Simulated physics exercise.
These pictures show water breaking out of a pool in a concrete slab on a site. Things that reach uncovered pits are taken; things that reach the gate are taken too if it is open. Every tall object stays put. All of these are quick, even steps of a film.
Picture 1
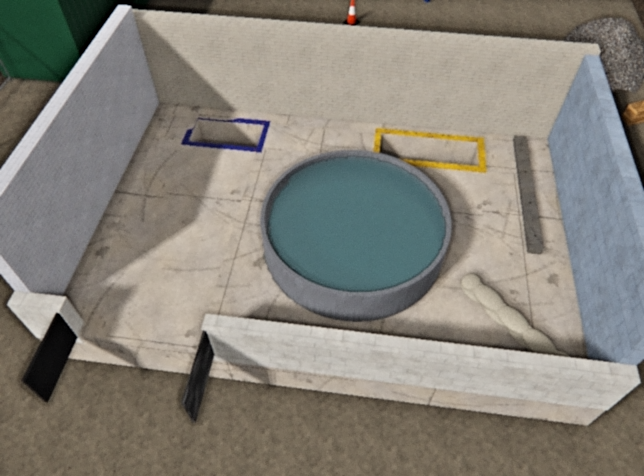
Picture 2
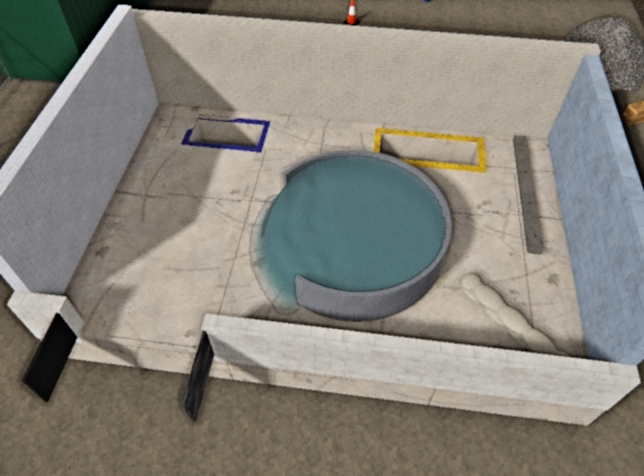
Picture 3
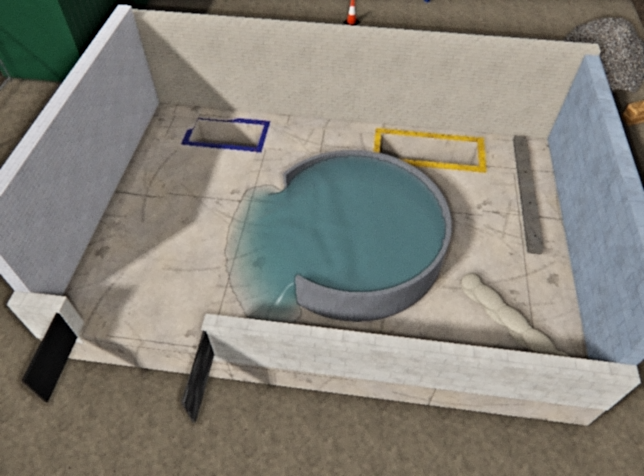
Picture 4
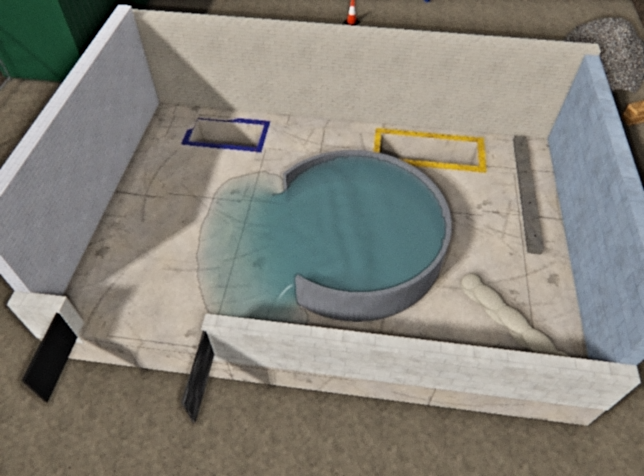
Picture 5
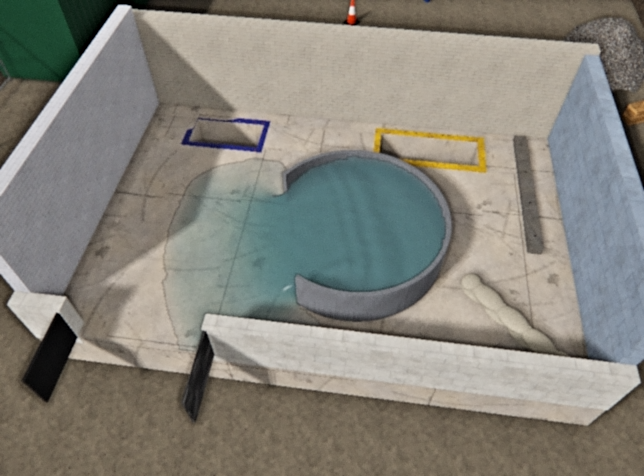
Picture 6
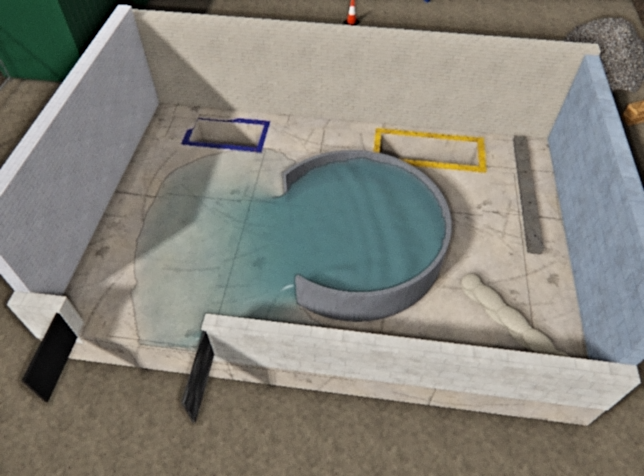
A round grey tank of blue-green water stands on a cracked pale concrete slab, seen from a fixed view above. Low walls surround it, bluish at right, with blue-edged and yellow-edged rectangular pits behind, a grey strip at right and an opening at front left. The tank's left side opens, and water pours through the gap, spreading leftward and forward across the slab in a thinning sheet.
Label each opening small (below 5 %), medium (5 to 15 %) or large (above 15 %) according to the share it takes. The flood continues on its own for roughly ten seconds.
Gate: Large; blue pit: Large; yellow pit: Small.
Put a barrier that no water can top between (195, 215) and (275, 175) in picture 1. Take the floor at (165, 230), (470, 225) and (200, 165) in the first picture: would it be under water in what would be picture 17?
Result, listed order: Spot 1 reached by the flood, spot 2 kept clear of the flood, spot 3 kept clear of the flood.
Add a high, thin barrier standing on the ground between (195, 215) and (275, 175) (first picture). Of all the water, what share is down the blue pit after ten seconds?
The blue pit takes 14 per cent.
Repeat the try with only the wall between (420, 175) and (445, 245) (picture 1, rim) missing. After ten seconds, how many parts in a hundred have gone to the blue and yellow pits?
Roughly, in per cent: Blue 4, yellow 30.
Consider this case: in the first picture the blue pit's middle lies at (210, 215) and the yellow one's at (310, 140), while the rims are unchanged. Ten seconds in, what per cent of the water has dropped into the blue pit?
Blue: 35 %.
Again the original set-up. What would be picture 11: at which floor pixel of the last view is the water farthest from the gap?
Point: (144, 135) in the last picture's pixels.
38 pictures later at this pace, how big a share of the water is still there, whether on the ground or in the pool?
About 54 per cent.
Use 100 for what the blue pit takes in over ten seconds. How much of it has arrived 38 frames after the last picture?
My estimate is close to 60 per cent.
A moment on, water covers 45 % of the floor; the gate 2 %, the blue pit 0 %, the yellow pit 0 %.
Next, water covers 45 % of the floor; the gate 7 %, the blue pit 1 %, the yellow pit 0 %.
Then, water covers 50 % of the floor; the gate 18 %, the blue pit 2 %, the yellow pit 0 %.
Later, water covers 60 % of the floor; the gate 32 %, the blue pit 13 %, the yellow pit 0 %.
In the end, water covers 70 % of the floor; the gate 43 %, the blue pit 22 %, the yellow pit 0 %.
